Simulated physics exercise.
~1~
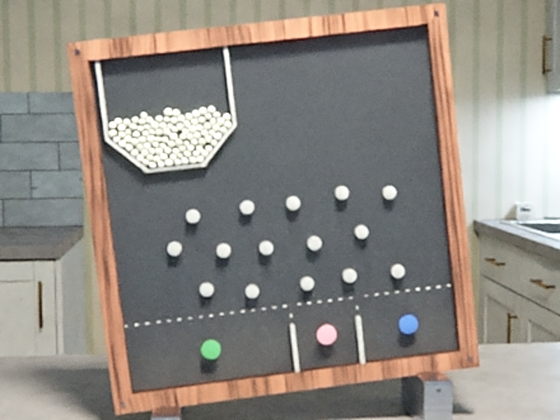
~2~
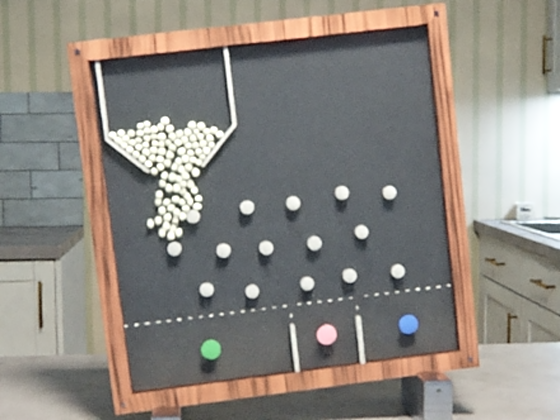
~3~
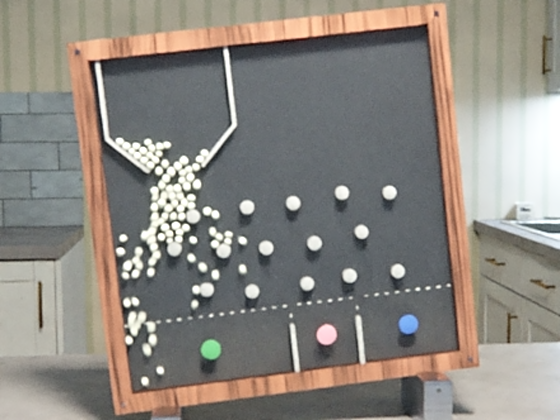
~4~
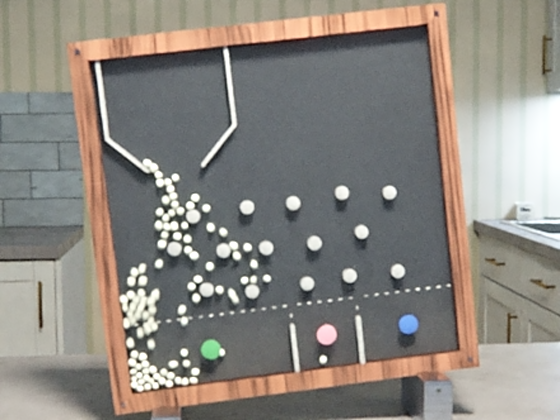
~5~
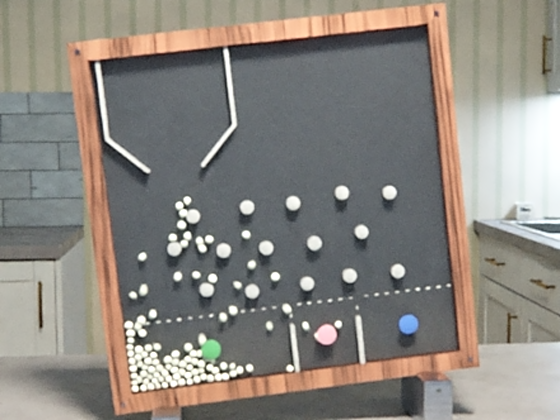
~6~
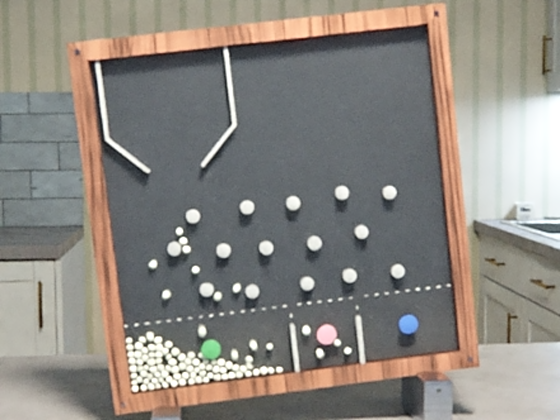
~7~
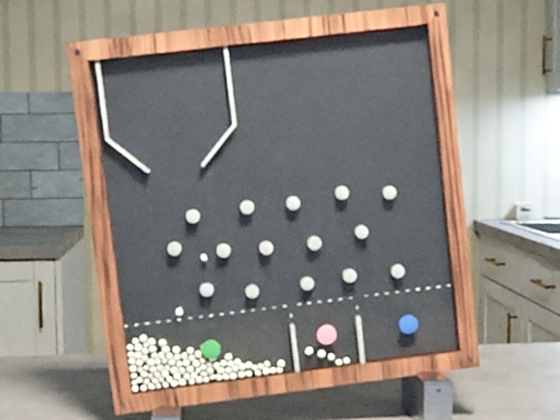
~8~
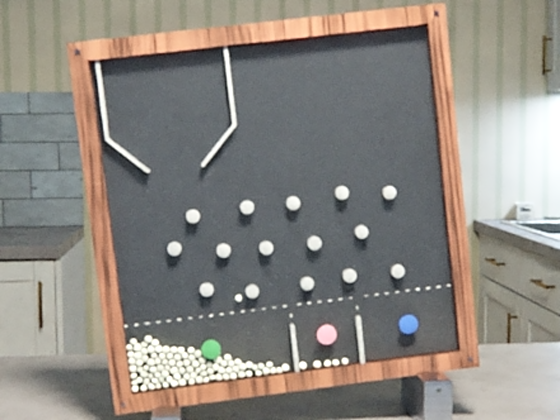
Small round white pills sit heaped in a hopper at the upper left of a tilted, wood-framed board standing on a kitchen counter. They begin to pour out through the opening at the bottom, falling in a thick stream onto the pegs below. The stream scatters off the pegs, and most of the pills drop down the left side as the hopper empties. They pile up around the green sticker, while a few bounce across into the pink bin. The last stragglers trickle down, leaving a heap sloping away from the left wall, a handful by pink and none by blue.
